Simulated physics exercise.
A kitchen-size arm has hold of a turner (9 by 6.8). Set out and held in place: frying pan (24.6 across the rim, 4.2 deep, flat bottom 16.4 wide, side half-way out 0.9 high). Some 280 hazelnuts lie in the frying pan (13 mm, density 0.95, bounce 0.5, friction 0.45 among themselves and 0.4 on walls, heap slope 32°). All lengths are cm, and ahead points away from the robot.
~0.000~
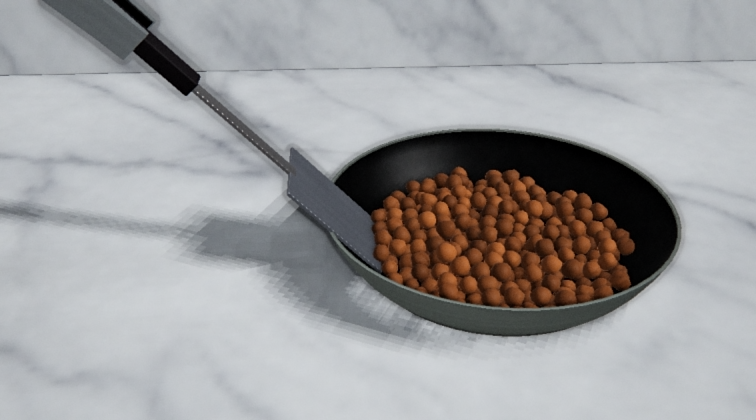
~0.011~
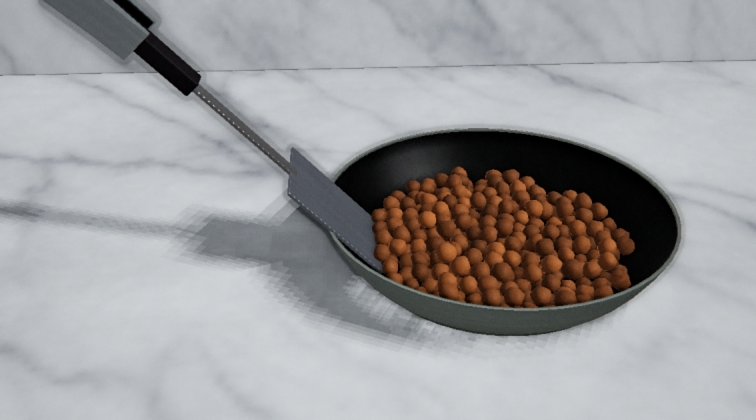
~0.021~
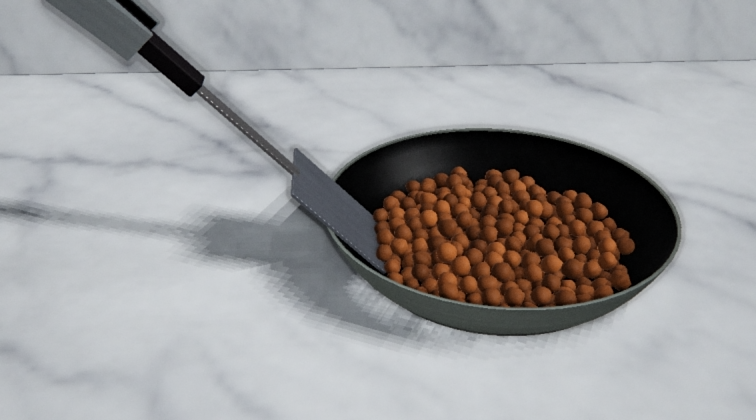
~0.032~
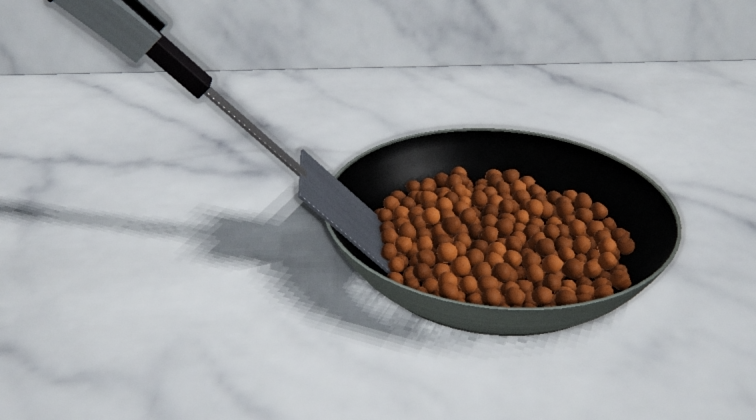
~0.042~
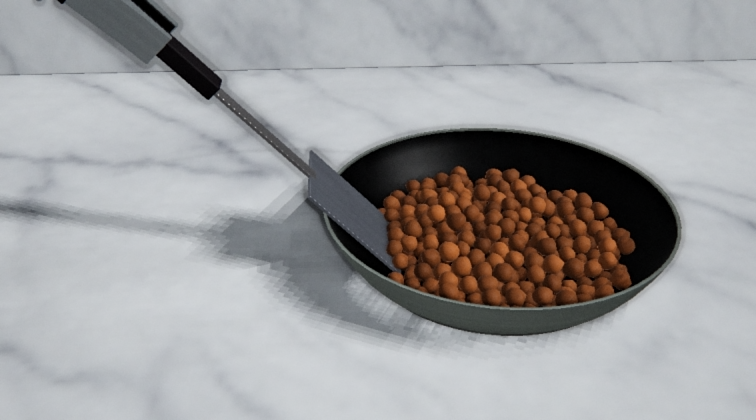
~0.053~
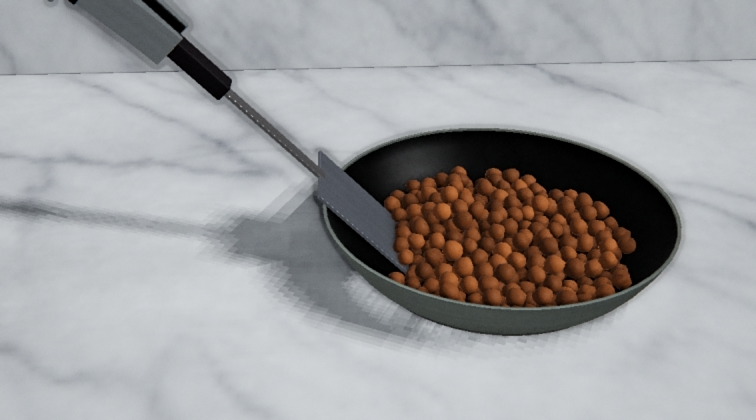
Frying pan of hazelnuts resting on a marble surface while a tilted turner slides slightly right, pressing into the heap's left edge.
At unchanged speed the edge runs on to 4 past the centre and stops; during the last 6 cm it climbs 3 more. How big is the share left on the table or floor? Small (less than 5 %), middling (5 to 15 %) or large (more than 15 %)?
Share on the table or floor: Small (less than 5 %).
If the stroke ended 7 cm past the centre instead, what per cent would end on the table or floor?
It would be near 5 per cent.
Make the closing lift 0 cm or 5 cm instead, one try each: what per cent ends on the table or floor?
About 0 and 0 per cent.
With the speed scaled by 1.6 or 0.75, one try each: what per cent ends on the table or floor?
Some 5 and 0 per cent.
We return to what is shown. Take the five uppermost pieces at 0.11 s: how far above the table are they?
Some 4 cm.
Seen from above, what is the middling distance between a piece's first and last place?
Some 2 cm.
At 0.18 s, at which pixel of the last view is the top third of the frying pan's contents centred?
At about (527, 213).
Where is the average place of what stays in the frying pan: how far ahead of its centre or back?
Some 3.5 cm ahead.
After 0.11 s, sloping 47°, highest piece 5 above the table; 284 in the frying pan.
After 0.18 s, sloping 47°, highest piece 6 above the table; 284 in the frying pan.
After 0.41 s, sloping 47°, highest piece 5 above the table; 284 in the frying pan.
After 1.46 s, sloping 47°, highest piece 4 above the table; 284 in the frying pan.
In the end, 284 in the frying pan. That is 0 % on the table or floor.
